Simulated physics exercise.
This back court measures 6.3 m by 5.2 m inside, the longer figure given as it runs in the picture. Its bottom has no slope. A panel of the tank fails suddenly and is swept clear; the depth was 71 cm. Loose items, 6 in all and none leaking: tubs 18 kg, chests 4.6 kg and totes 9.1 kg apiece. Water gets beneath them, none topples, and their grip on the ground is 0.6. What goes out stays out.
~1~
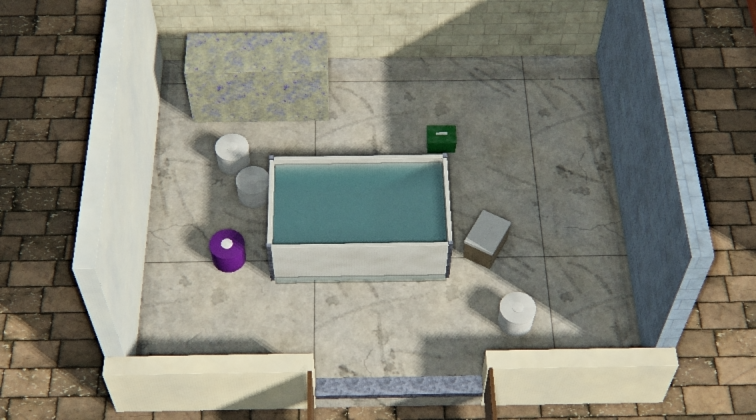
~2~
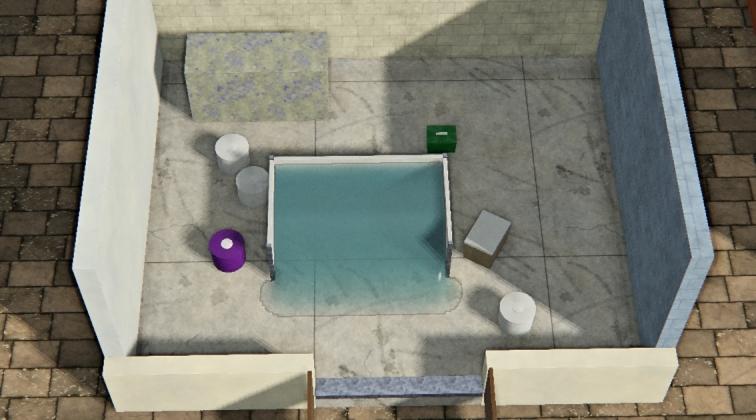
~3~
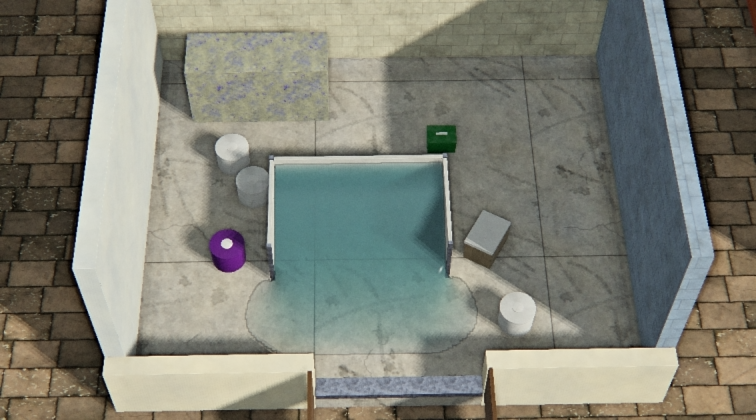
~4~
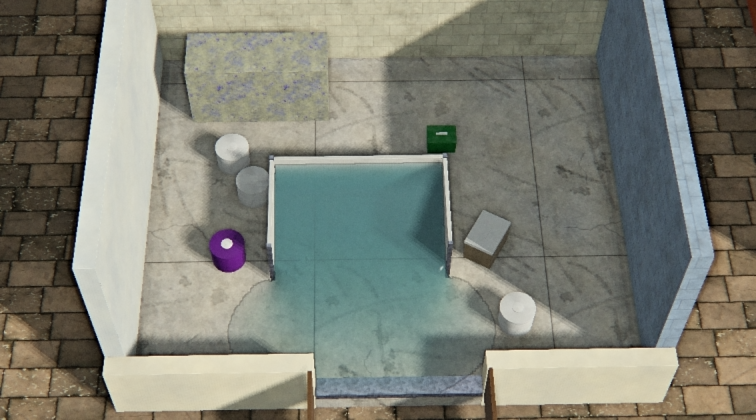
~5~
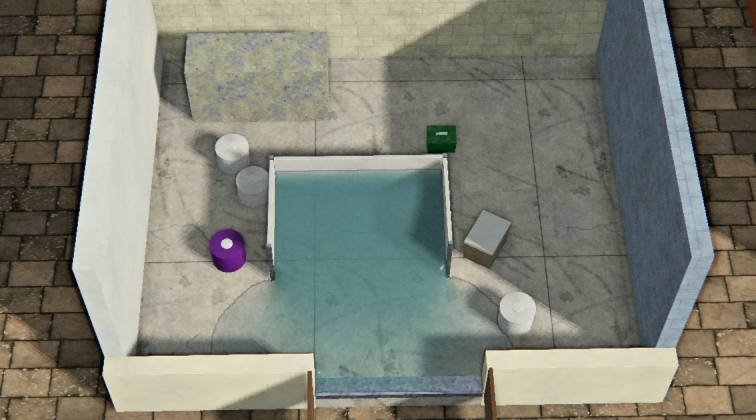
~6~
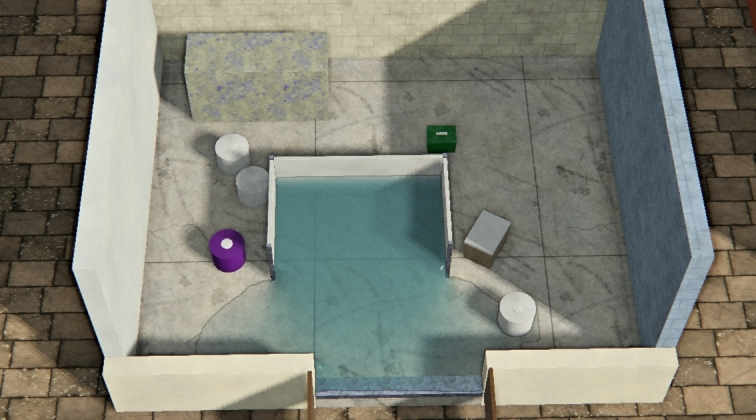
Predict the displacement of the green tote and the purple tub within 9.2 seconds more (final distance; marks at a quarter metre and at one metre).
The green tote holds its place; the purple tub stays put.
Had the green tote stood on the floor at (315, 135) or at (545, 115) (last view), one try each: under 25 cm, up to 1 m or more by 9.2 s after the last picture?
In that order: It barely shifts; it barely shifts.
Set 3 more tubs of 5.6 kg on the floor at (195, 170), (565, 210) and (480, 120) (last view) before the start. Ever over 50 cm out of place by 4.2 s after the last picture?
In that order: Past it, short of it, under.
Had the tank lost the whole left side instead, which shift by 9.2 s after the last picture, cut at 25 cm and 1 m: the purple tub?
Then the purple tub ends far away.
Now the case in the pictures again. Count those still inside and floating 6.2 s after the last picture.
At that moment 0.
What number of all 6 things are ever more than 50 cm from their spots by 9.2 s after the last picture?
0 of them.
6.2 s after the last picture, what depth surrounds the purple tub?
Roughly 4 cm.
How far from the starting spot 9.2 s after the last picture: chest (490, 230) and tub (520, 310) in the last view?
In turn: 0 cm, 0 cm.
Then, 1.2 s after the last picture the green tote is near (442, 134), 0.0 m from its start, aground; the purple tub is near (227, 244), 0.0 m from its start, aground; 0 of 6 are out; 0 afloat.
Then, 3.8 s after the last picture the green tote is near (442, 134), 0.0 m from its start, aground; the purple tub is near (227, 244), 0.0 m from its start, aground; 0 of 6 are out; 0 afloat.
Then, 6.2 s after the last picture the green tote is near (442, 134), 0.0 m from its start, aground; the purple tub is near (227, 244), 0.0 m from its start, aground; 0 of 6 are out; 0 afloat.
Then, 9.2 s after the last picture the green tote is near (442, 134), 0.0 m from its start, aground; the purple tub is near (227, 244), 0.0 m from its start, aground; 0 of 6 are out; 0 afloat.
